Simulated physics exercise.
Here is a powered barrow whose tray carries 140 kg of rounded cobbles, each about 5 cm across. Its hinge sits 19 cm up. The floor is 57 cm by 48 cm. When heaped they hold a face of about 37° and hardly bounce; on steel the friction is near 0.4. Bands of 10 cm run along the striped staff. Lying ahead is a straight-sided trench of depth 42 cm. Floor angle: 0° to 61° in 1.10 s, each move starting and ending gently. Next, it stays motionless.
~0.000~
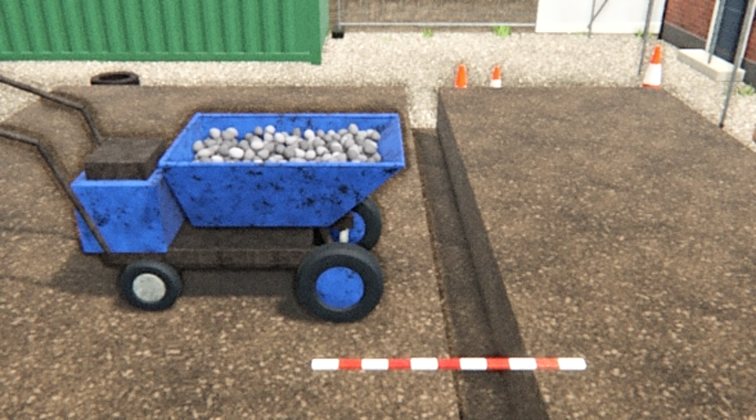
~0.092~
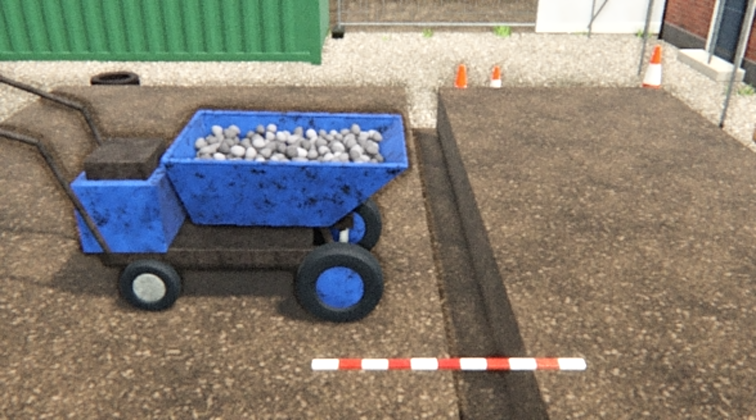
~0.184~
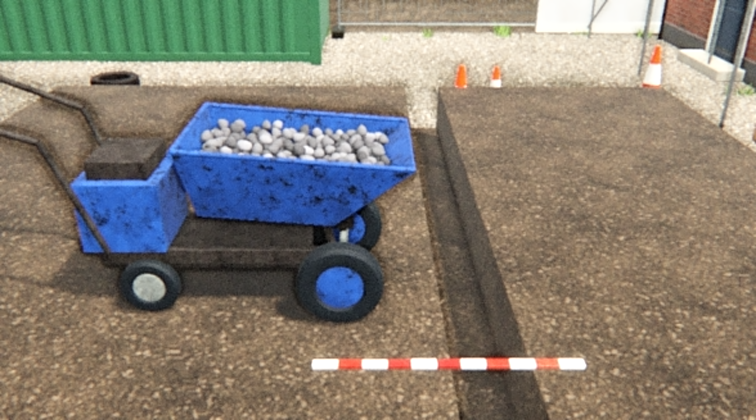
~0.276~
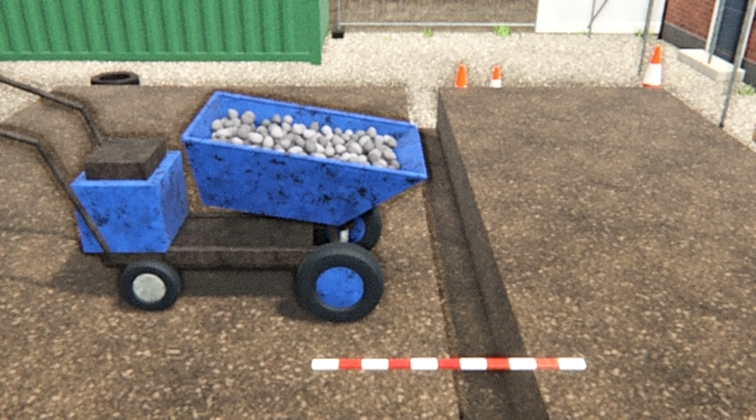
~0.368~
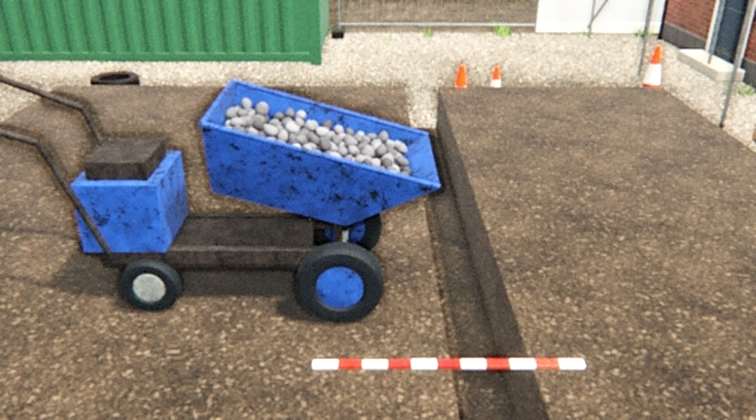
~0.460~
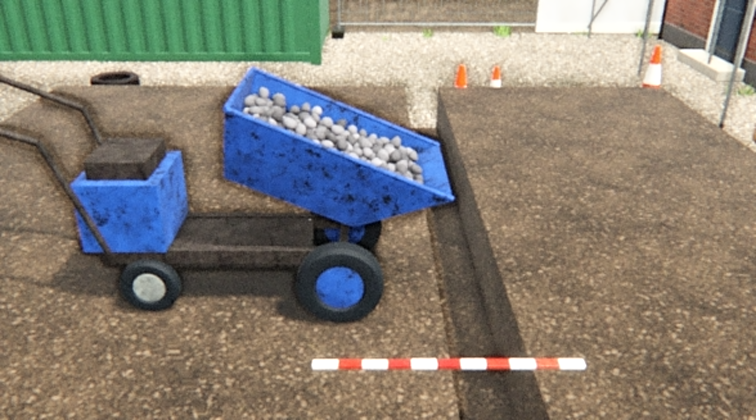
Blue tray of rounded grey cobbles on a powered barrow tilting steadily forward to the right, its lip lowering beside a trench.
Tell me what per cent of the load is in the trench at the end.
Some 51 per cent.
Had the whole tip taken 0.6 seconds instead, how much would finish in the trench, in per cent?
Roughly 35 per cent.
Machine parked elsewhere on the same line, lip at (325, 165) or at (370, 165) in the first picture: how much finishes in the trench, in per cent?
Roughly 90 in a hundred from the first, 80 in a hundred from the second.
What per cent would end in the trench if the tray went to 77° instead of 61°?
Trench share: Approx. 55%.
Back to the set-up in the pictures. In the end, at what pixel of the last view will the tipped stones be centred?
I'd point somewhere around (496, 322).
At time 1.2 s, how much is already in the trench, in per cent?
Roughly 10 percent of the load.
After 0.8 s the floor is at 51°; 100 % in the tray; the foremost stones are at (466, 224).
After 1.2 s the floor is at 61°; 77 % in the tray, 11 % in the trench, 12 % past the trench; the foremost stones are at (544, 287).
After 1.5 s the floor is at 61°; 37 % in the tray, 17 % in the trench, 46 % past the trench; the foremost stones are at (655, 305).
After 3.5 s the floor is at 61°; 0 % in the tray, 51 % in the trench, 49 % past the trench; the foremost stones are past the picture's edge.
